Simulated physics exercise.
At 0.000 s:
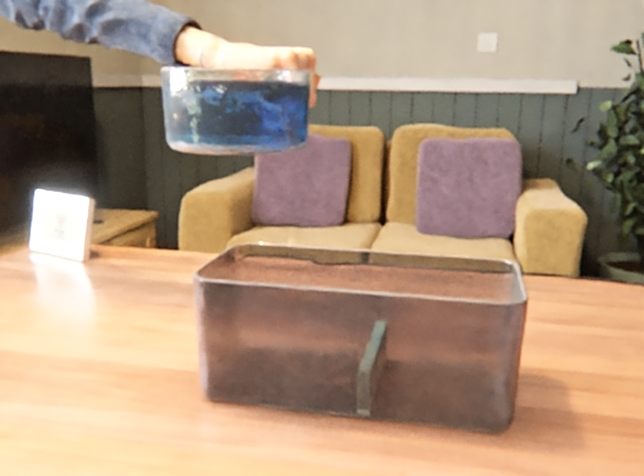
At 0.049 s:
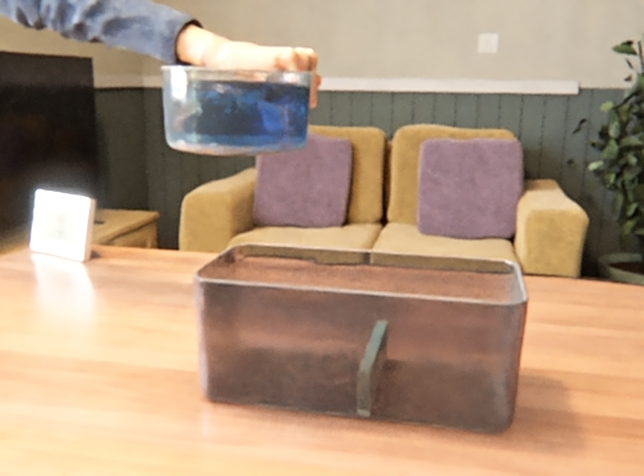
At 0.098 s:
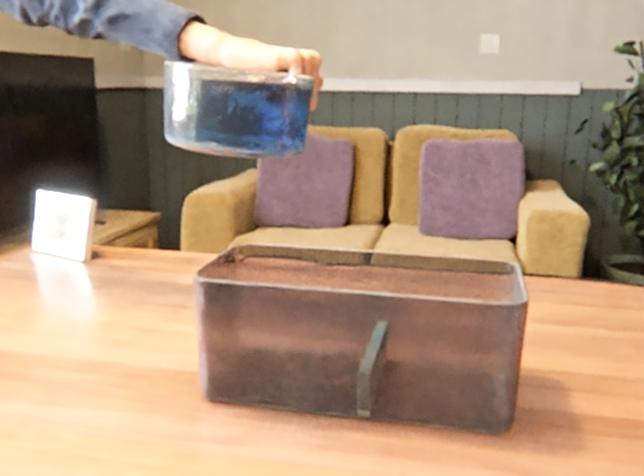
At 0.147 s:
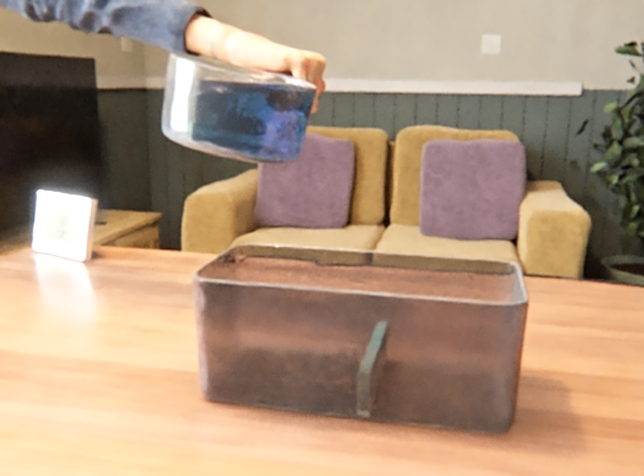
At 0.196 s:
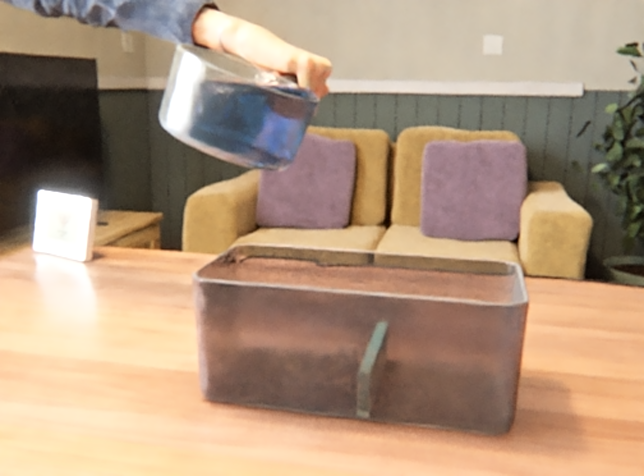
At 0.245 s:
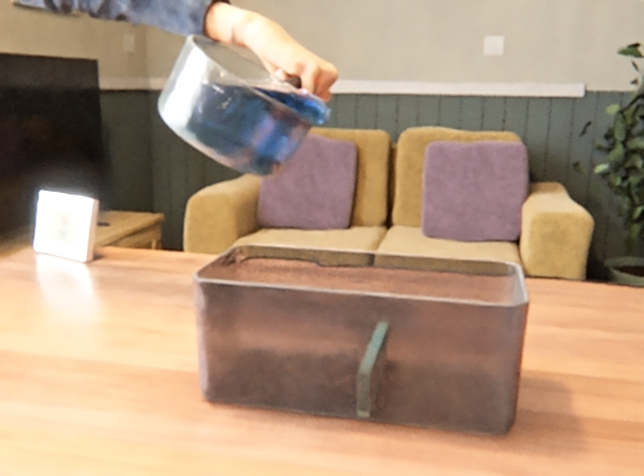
A hand held a clear, round container of blue water above a long, see-through basin on a wooden table, then gradually tilted it down to the right until the water reached its lower rim.
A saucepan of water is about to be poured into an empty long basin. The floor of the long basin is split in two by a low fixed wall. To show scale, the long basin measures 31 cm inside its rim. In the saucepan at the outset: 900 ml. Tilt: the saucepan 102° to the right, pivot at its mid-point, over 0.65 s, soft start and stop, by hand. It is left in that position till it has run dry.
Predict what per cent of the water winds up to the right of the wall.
Roughly 42 per cent is past the wall.
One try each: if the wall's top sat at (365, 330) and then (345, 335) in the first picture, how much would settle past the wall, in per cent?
Roughly 50 per cent, then 70 per cent.
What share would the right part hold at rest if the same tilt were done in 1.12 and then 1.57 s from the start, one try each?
Respectively 60 and 60 %.
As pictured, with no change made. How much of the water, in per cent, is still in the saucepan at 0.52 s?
At that time about 30 in a hundred parts are still held.
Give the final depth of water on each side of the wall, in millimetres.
The left ends up at roughly 22 mm, with the right at roughly 22 mm.
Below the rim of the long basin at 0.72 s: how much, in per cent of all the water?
Some 86 per cent.
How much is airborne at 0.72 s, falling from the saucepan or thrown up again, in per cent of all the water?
7 per cent or so.
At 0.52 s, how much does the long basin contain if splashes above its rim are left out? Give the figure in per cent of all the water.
26 %, more or less.
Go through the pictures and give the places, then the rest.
In the first frame, it leans 0°; its right rim is at (307, 73); the water meets the walls at (175, 82) and (306, 83); the long basin's rim runs from (216, 260) to (521, 282); the wall's top is at (374, 344).
In the second frame, it leans 1°; its right rim is at (308, 75); the water meets the walls at (176, 82) and (307, 84).
In the third frame, it leans 6°; its right rim is at (311, 81); the water meets the walls at (178, 80) and (309, 86).
In the fourth frame, it leans 12°; its right rim is at (313, 90); the water meets the walls at (179, 80) and (313, 88).
In the fifth frame, it leans 21°; its right rim is at (315, 103); the water meets the walls at (180, 82) and (317, 97); 1 per cent is over the edge.
In the sixth frame, it leans 32°; its right rim is at (315, 118); the water meets the walls at (178, 83) and (313, 107); 5 per cent is over the edge.
Then, 0.52 s in, the tilt is 92° and 30 per cent is still to pour, 8 is left of the wall and 18 right of it.
Then, 0.72 s in, the tilt is 102° and 7 per cent is still to pour, 43 is left of the wall and 43 right of it.
Then, 0.92 s in, the tilt is 102° and 1 per cent is still to pour, 53 is left of the wall and 41 right of it.
Then, 1.15 s in, the tilt is 102° and 0 per cent is still to pour, 56 is left of the wall and 42 right of it.
Finally, 56 per cent lies left of the wall, 42 right of it and 2 outside.
